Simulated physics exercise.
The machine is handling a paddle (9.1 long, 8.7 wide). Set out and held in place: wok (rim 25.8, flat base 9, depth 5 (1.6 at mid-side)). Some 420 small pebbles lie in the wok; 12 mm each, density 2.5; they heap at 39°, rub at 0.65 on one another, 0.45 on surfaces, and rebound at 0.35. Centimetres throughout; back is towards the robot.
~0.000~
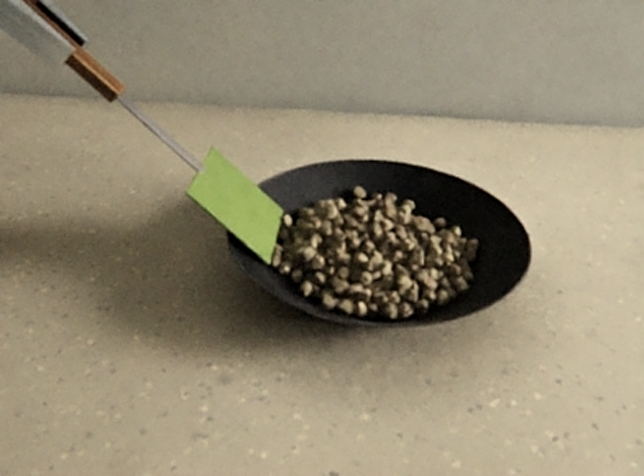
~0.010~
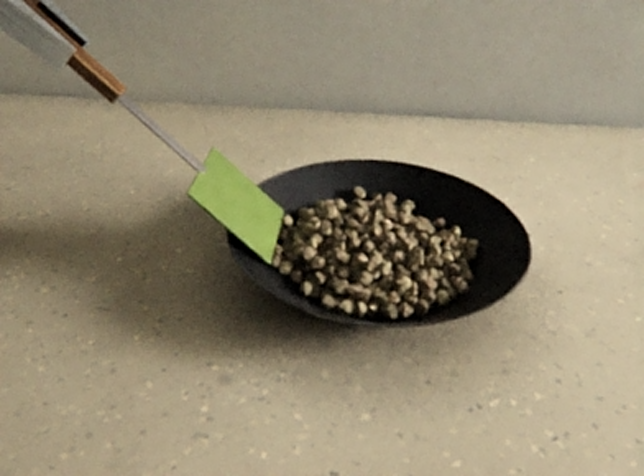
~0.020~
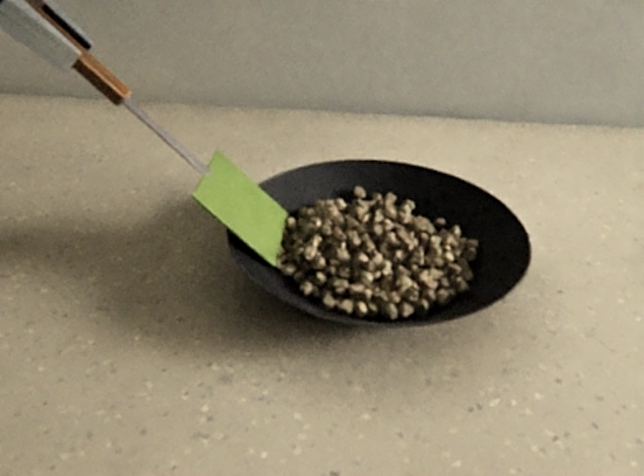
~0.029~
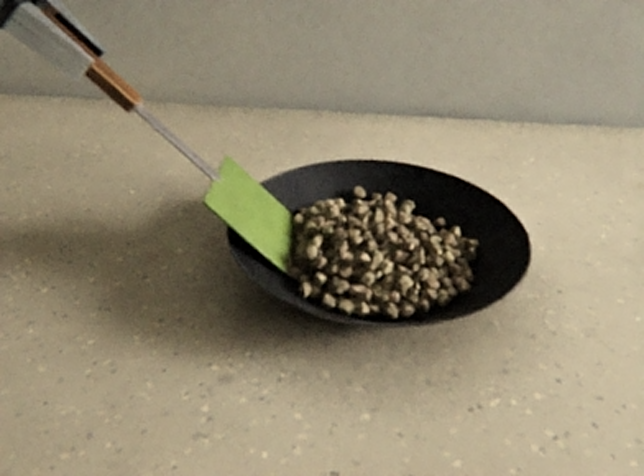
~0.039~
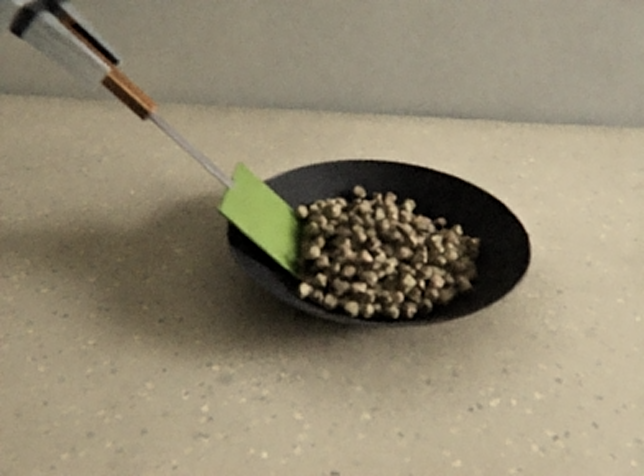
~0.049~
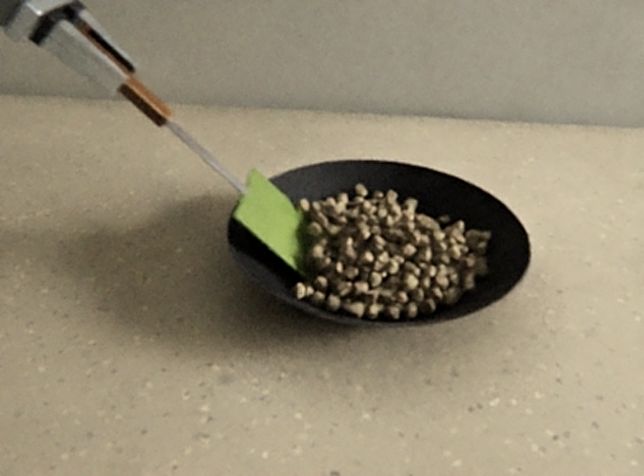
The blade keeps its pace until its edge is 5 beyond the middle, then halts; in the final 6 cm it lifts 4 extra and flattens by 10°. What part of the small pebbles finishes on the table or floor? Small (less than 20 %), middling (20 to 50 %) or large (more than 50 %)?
A middling share, 20 to 50 %, ends on the table or floor.
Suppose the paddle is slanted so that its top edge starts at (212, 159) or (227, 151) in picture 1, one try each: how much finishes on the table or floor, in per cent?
Some 35 and 40 per cent.
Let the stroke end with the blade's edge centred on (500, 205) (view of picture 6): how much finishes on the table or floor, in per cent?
Some 65 per cent.
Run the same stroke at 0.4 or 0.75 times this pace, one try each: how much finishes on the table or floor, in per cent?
About 10 and 25 per cent.
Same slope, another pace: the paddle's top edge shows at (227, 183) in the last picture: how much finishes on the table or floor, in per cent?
Some 15 per cent.
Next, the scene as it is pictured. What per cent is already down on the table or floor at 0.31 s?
Roughly 20 per cent.
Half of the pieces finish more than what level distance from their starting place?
Roughly 7 cm.
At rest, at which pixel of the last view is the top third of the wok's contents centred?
Around (478, 239).
After 0.07 s, sloping 45°, highest piece 6 above the table; 418 in the wok.
After 0.10 s, sloping 42°, highest piece 7 above the table; 412 in the wok, 6 on the blade or in flight.
After 0.31 s, sloping 35°, highest piece 10 above the table; 284 in the wok, 79 on the table or floor, 55 on the blade or in flight.
After 1.36 s, sloping 35°, highest piece 6 above the table; 284 in the wok, 134 on the table or floor.
At rest, 284 in the wok, 134 on the table or floor. That is 32 % on the table or floor.
